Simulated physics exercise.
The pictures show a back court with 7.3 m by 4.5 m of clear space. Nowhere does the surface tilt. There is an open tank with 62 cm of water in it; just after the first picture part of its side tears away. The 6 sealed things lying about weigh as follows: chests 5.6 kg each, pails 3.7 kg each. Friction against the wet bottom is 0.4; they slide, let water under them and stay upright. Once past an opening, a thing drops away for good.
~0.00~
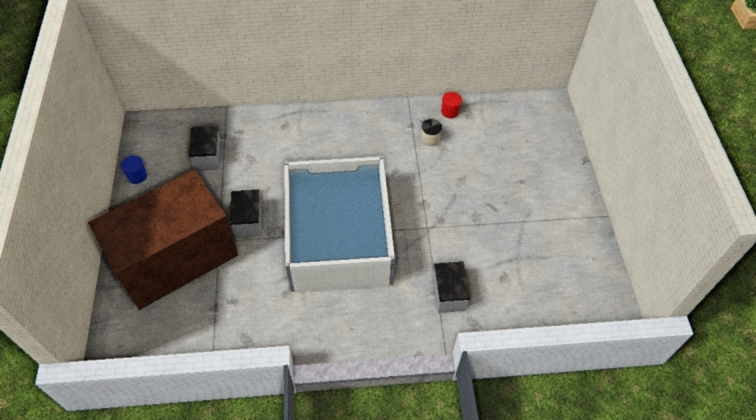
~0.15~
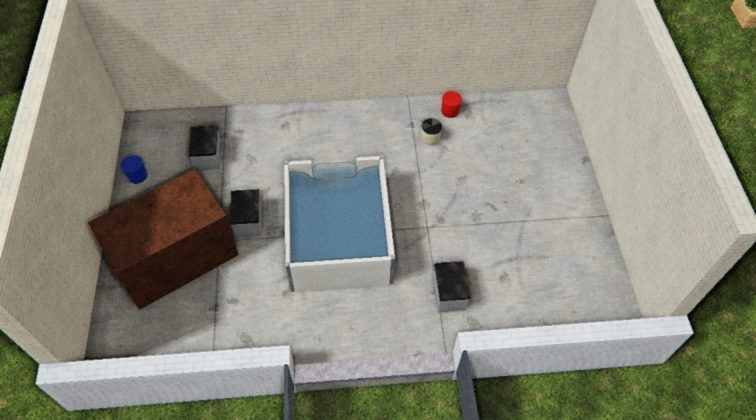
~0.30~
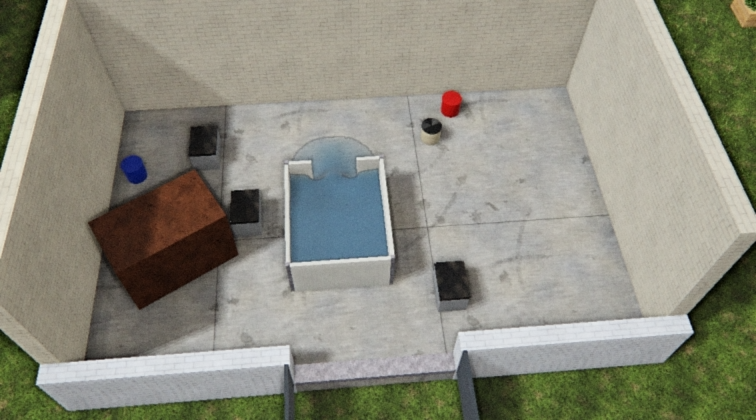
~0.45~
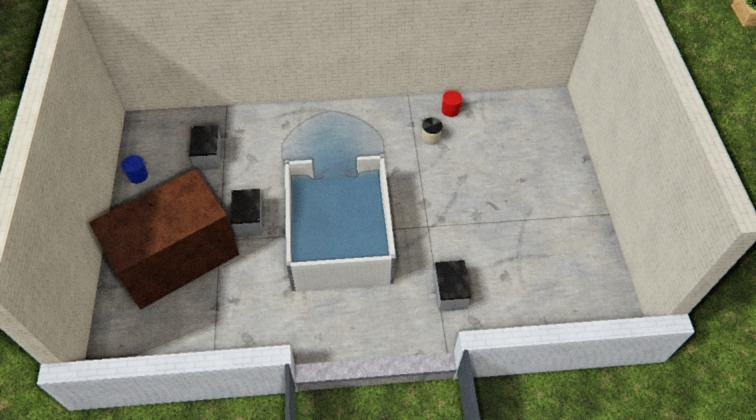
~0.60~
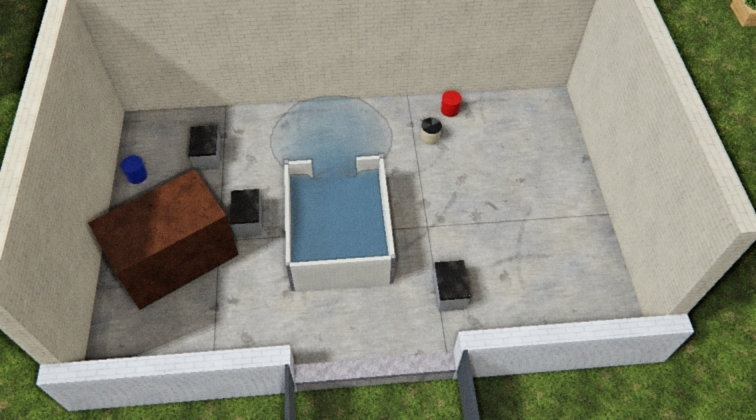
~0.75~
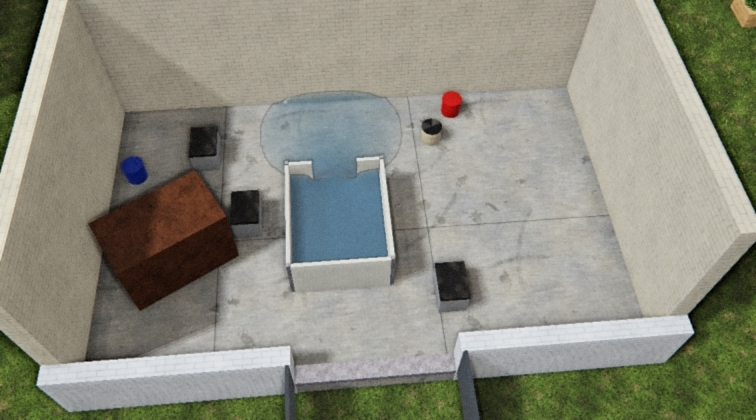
The video shows a walled court with a white tank of water among dark blocks, a large brown box and small pails; the tank's far side opens and water spreads across the floor behind it, while the surrounding objects stay still.
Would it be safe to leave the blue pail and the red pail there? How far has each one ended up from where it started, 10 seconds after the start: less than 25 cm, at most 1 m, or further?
In the end the blue pail strays a long way. The red pail strays a long way.
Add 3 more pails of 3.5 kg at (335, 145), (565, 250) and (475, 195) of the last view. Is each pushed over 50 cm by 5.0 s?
One by one: Beyond the mark, below the mark, below the mark.
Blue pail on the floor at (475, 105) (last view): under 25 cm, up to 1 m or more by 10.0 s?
What happens is that it covers a big distance.
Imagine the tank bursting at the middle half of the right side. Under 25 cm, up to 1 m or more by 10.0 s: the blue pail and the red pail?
The blue pail hardly moves, the red pail is swept away.
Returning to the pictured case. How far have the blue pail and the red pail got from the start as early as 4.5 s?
By then roughly 100 cm and 200 cm, respectively.
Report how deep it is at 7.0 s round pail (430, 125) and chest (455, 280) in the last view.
I'd estimate 2 cm for the first and 0 cm for the second.
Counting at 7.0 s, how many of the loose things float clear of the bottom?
It comes to 1 of them.
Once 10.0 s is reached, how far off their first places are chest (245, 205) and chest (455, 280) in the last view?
5 cm and 60 cm, respectively.
After 2.0 s the blue pail is near (132, 165), 0.0 m from its start, aground; the red pail is near (484, 114), 0.6 m from its start, aground; 0 of 6 are out; 0 afloat.
After 4.5 s the blue pail is near (179, 203), 1.1 m from its start, afloat; the red pail is near (558, 168), 2.0 m from its start, aground; 0 of 6 are out; 2 afloat.
After 7.0 s the blue pail is near (268, 178), 2.1 m from its start, aground; the red pail is near (552, 251), 3.1 m from its start, aground; 0 of 6 are out; 1 afloat.
After 10.0 s the blue pail is near (306, 131), 2.6 m from its start, afloat; the red pail is near (552, 256), 3.1 m from its start, aground; 0 of 6 are out; 3 afloat.
